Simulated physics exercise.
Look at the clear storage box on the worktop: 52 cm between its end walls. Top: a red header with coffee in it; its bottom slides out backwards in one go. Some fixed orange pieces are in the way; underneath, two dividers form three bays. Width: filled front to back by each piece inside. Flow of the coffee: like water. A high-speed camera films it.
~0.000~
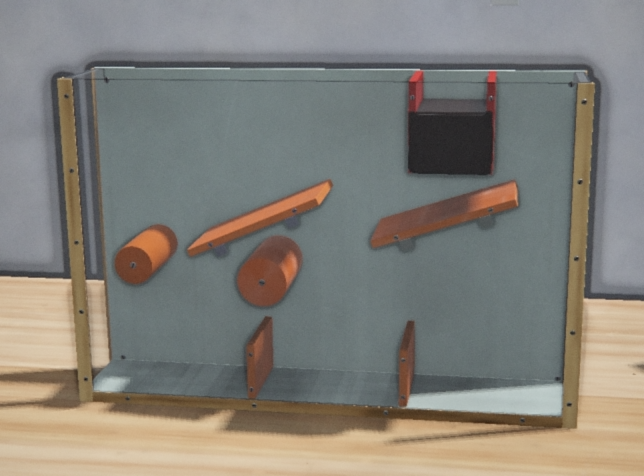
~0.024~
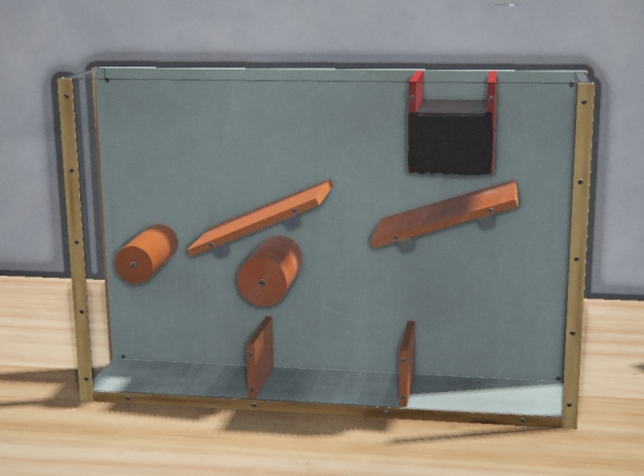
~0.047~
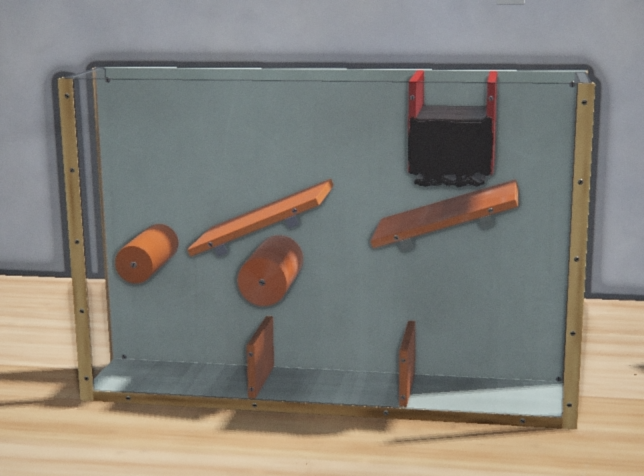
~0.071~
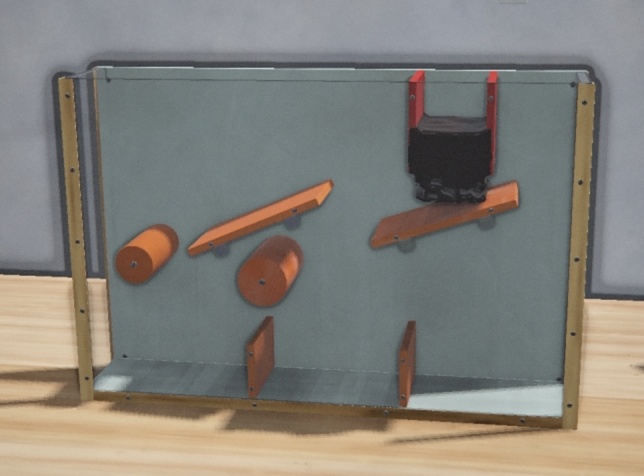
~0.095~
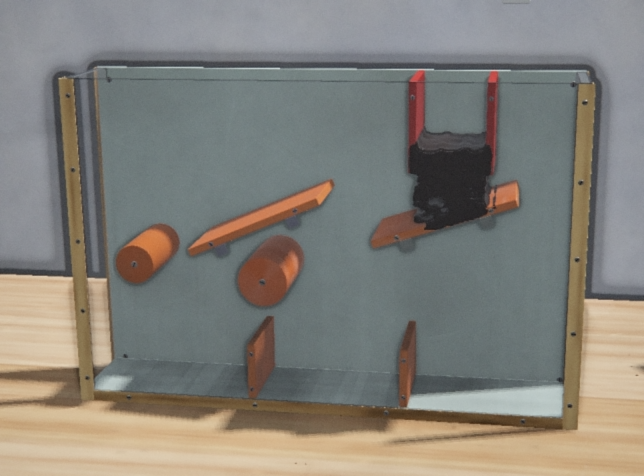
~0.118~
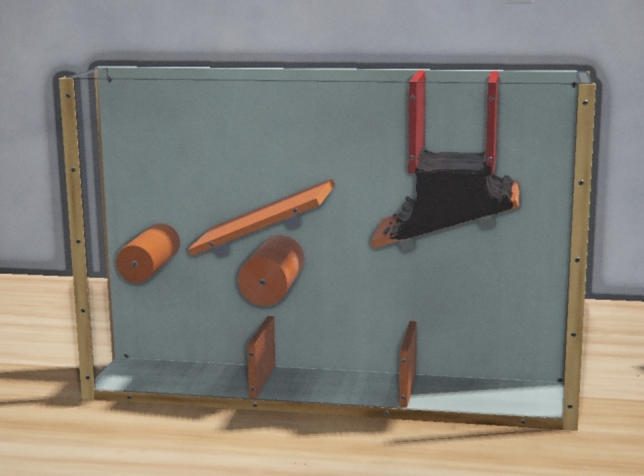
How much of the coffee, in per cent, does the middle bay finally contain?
The middle bay gets about 75 per cent.
By 0.22 s the bays hold 0, 1 and 0 per cent, with 99 still above them.
By 0.35 s the bays hold 2, 34 and 5 per cent, with 59 still above them.
By 0.69 s the bays hold 8, 68 and 20 per cent, with 5 still above them.
At rest it is 8 per cent left, 73 middle, 20 right.
